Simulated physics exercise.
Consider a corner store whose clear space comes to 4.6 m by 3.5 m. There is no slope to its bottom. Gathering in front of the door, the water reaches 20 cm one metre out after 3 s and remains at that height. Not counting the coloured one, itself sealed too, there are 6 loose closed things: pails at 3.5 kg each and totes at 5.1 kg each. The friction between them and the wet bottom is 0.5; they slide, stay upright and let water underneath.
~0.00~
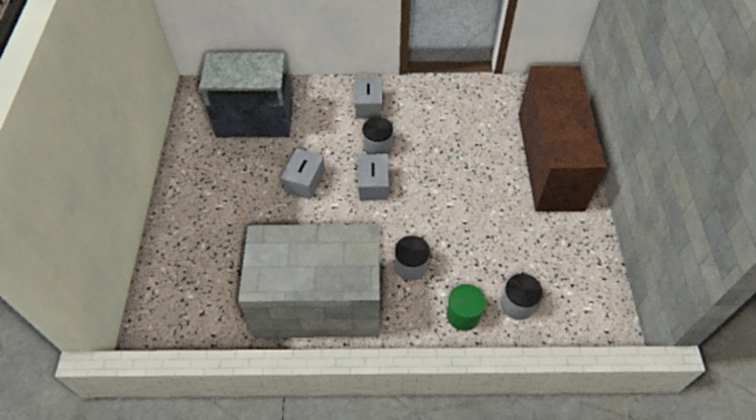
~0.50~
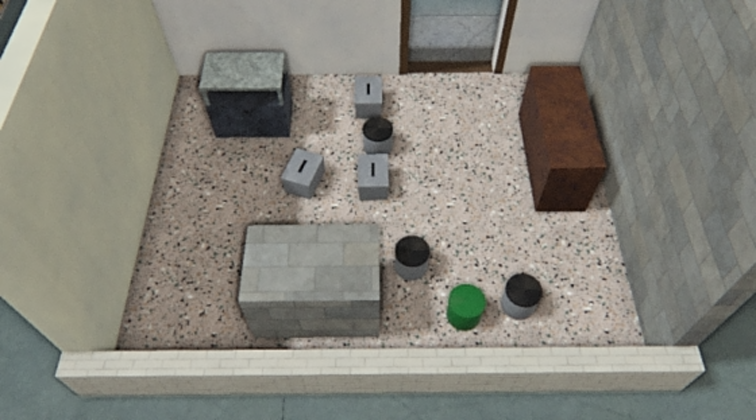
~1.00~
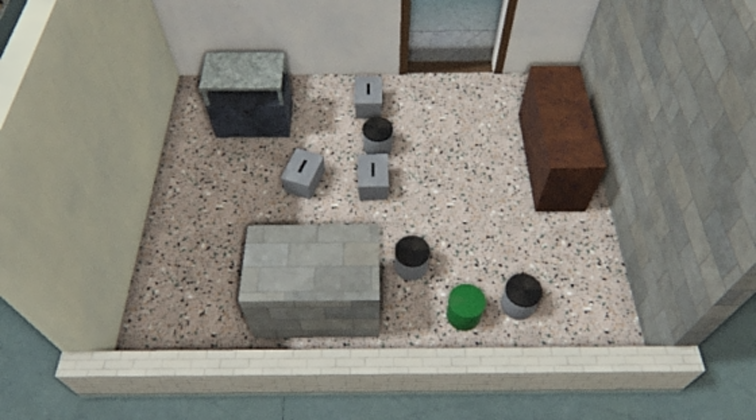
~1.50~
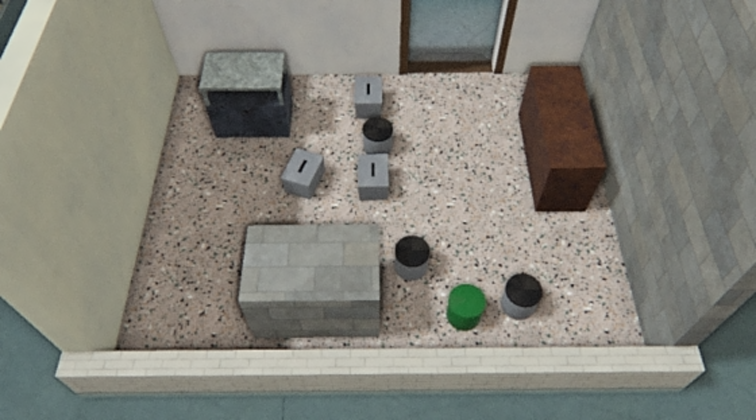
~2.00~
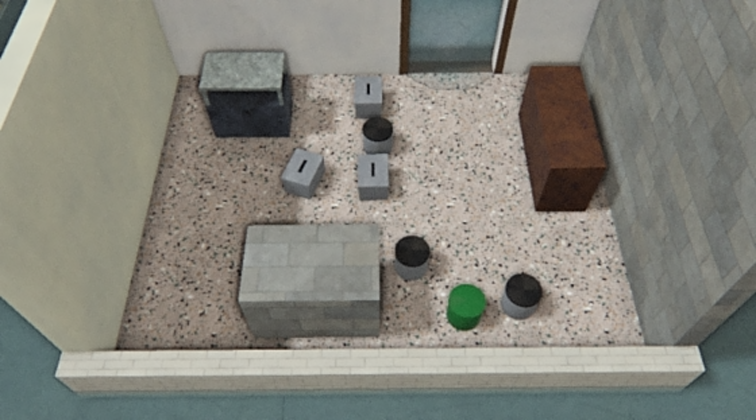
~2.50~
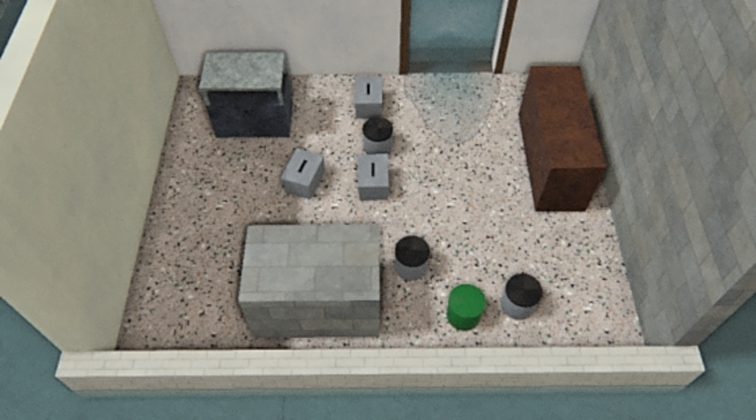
In the video, a small walled room holds grey boxes, dark-topped pails, a green pail and larger blocks, all staying still, while a thin, faint patch of water appears at the doorway and spreads slightly onto the speckled floor.
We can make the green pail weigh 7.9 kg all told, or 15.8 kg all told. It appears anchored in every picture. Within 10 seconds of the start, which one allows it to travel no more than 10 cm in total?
It needs the bigger one.
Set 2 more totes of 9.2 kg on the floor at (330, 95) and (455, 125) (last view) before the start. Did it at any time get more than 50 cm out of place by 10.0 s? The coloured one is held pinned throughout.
First stays inside, then exceeds it.
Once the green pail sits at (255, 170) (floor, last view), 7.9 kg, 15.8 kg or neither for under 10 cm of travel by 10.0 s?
Well, any option works.
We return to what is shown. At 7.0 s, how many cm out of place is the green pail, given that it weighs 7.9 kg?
Shift: About 60 cm.
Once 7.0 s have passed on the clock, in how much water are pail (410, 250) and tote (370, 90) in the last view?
First about 9 cm, second about 3 cm.
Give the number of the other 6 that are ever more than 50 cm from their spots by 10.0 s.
I make that 4.
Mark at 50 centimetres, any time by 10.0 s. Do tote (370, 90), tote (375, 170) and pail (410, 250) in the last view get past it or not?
Not exceeded, Exceeded, Exceeded, in that order.
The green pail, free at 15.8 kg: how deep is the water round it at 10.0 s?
Something like 14 centimetres.
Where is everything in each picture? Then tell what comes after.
The green pail at (467, 300) rests on the ground; 0.0 m2 under water; 0 of 7 have shifted, in the first picture.
The green pail at (467, 300) rests on the ground; 0.0 m2 under water; 0 of 7 have shifted, in the second picture.
The green pail at (467, 300) rests on the ground; water covers 0.0 m2; 0 of 7 have shifted, in the third picture.
The green pail at (467, 300) rests on the ground; water covers 0.0 m2; 0 of 7 have shifted, in the fourth picture.
The green pail at (467, 300), on the bottom; 0.1 m2 under water; 0 of 7 have shifted, in the fifth picture.
The green pail at (467, 300) rests on the ground; 0.8 m2 under water; 0 of 7 have shifted, in the sixth picture.
After 3.5 s the green pail would be 0 cm from its start with 7.9 kg and 0 cm from its start with 15.8 kg; 0 cm of water round it then.
After 4.5 s the green pail would be 1 cm from its start with 7.9 kg and 0 cm from its start with 15.8 kg; 5 cm of water round it then.
After 7.0 s the green pail would be 61 cm from its start with 7.9 kg and 0 cm from its start with 15.8 kg; 12 cm of water round it then.
After 10.0 s the green pail would be 162 cm from its start with 7.9 kg and 0 cm from its start with 15.8 kg; 14 cm of water round it then.
